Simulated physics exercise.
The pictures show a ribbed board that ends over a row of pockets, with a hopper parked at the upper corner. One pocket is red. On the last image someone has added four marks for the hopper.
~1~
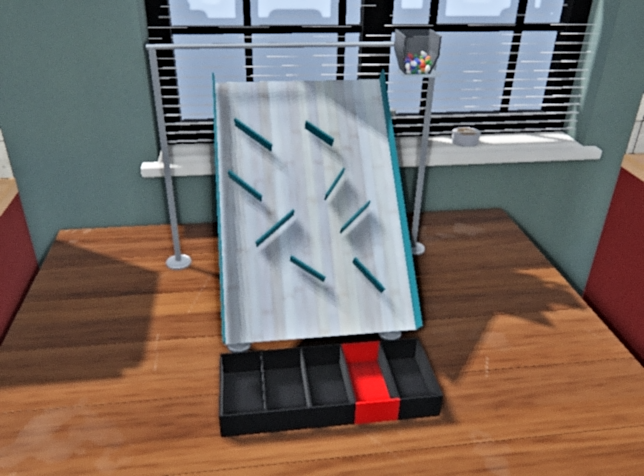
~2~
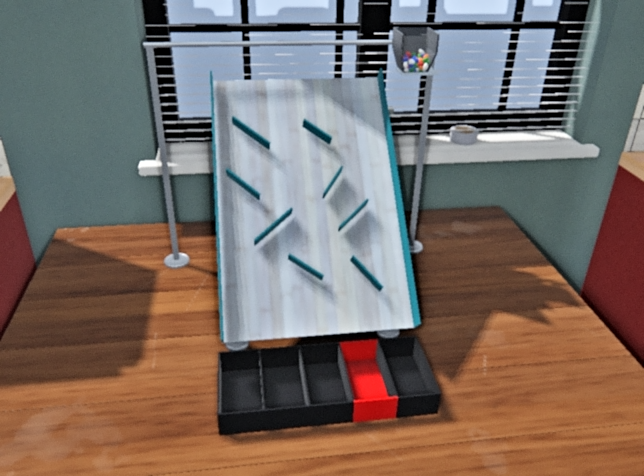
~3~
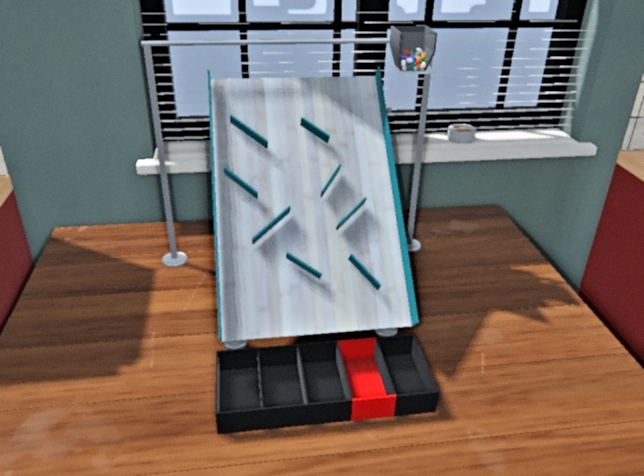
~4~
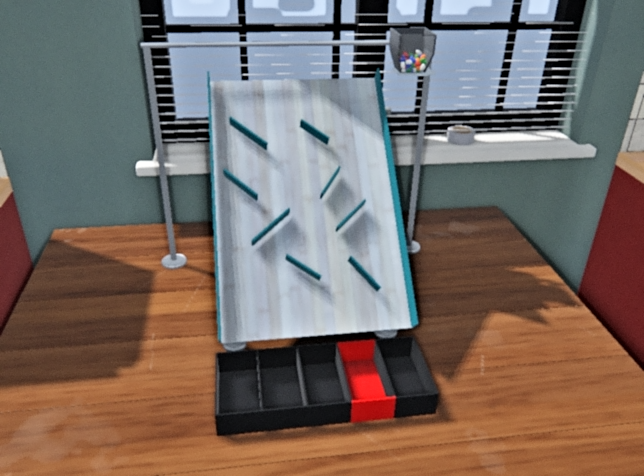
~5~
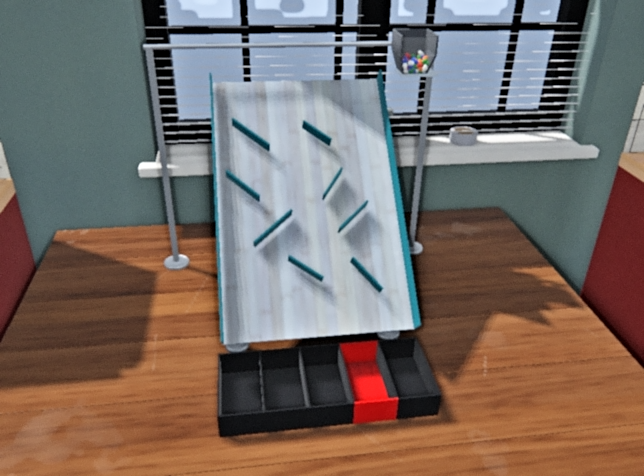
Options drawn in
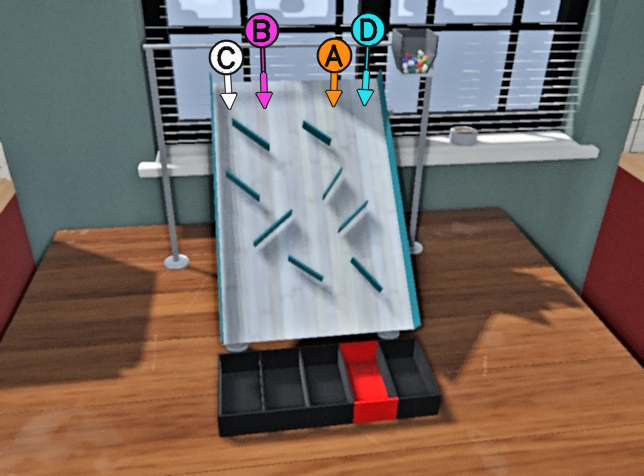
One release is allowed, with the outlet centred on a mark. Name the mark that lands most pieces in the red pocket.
Take B.
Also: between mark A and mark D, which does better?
That is mark A.
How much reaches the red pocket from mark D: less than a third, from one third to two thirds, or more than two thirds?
Mark D gives less than a third.
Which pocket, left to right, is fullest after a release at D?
The fifth from the left.
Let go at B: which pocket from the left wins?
The fourth from the left.
On the marked copy, mark A meets the board at (333, 100); mark B meets the board at (264, 102); mark C meets the board at (229, 103); mark D meets the board at (364, 99).
For mark A, roughly half in the red pocket, roughly half in other pockets.
For mark B, roughly two thirds in the red pocket, roughly a third in other pockets, just a few outside the box.
For mark C, roughly a third in the red pocket, roughly half in other pockets, about a tenth held on the board, about a tenth outside the box.
For mark D, roughly a quarter in the red pocket, the larger part in other pockets, just a few held on the board.
